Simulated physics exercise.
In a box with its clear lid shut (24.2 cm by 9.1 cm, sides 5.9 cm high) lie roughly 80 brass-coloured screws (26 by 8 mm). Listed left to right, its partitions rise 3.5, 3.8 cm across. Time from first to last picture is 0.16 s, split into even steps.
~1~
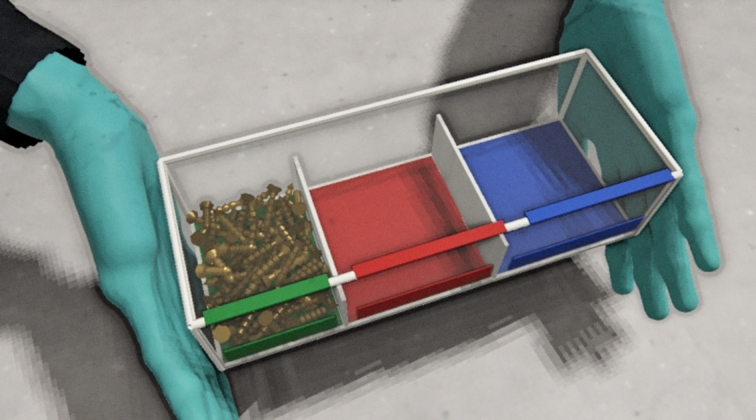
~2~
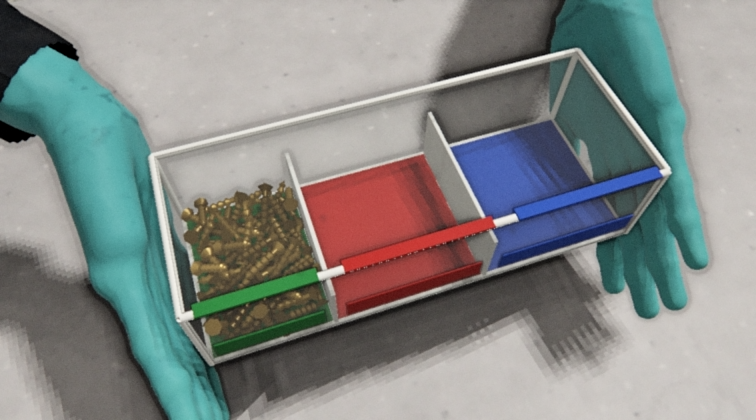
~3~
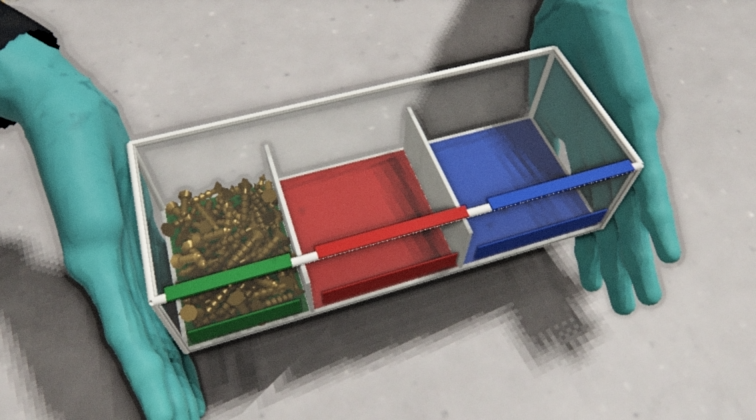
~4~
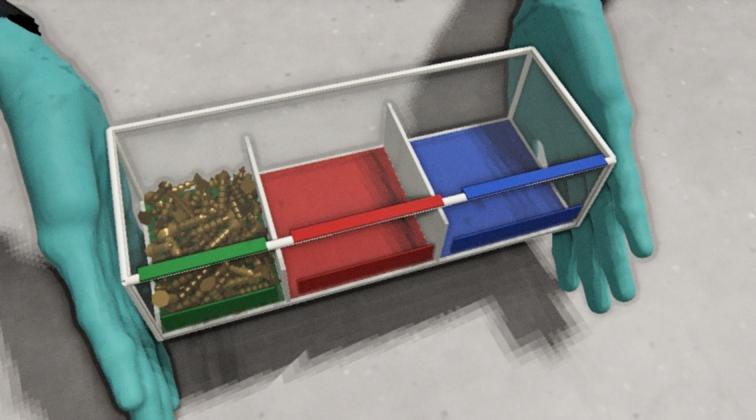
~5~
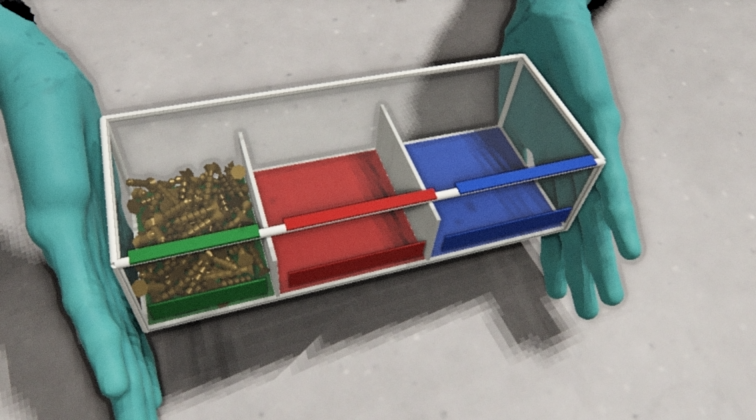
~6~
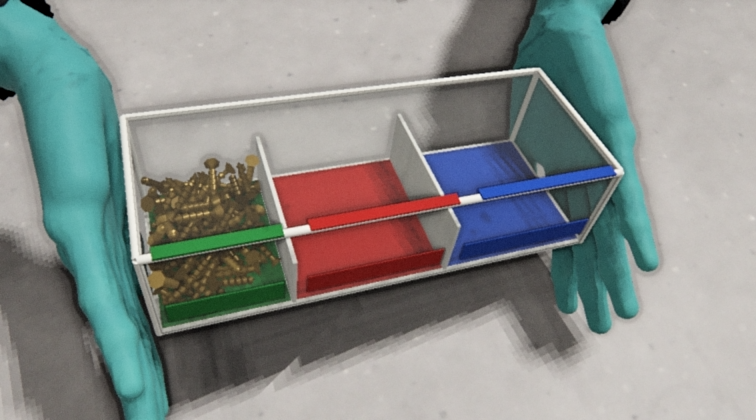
At the start, two teal hands hold a clear, closed box with brass-coloured screws in its green left section, the red and blue sections empty. The hands shift the box leftward while gradually tilting it, then move it slightly back right, the screws jostling but staying in the green section.
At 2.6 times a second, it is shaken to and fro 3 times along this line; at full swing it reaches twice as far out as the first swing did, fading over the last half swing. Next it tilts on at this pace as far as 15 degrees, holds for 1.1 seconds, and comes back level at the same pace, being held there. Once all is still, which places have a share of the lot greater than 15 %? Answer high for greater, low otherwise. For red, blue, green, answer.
Red: Low, blue: Low, green: High.
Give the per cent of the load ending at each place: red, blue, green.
Final shares - red: 5; blue: 0; green: 95 (percent).
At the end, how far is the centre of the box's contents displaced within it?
Around 1.0 centimetres.
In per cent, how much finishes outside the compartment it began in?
I'd put it at about 5 percent.
Then, 0.48 s after the last picture, tilt 15 degrees; green 100 %; middle of all pieces near (363, 276).
Then, 0.89 s after the last picture, tilt 15 degrees; red 5 %, green 95 %; middle of all pieces near (334, 263).
Then, 1.26 s after the last picture, tilt 14 degrees; red 5 %, green 95 %; middle of all pieces near (268, 236).
Then, 1.61 s after the last picture, tilt 0 degrees; red 5 %, green 95 %; middle of all pieces near (275, 246).
In the end, red 5 %, blue 0 %, green 95 %.
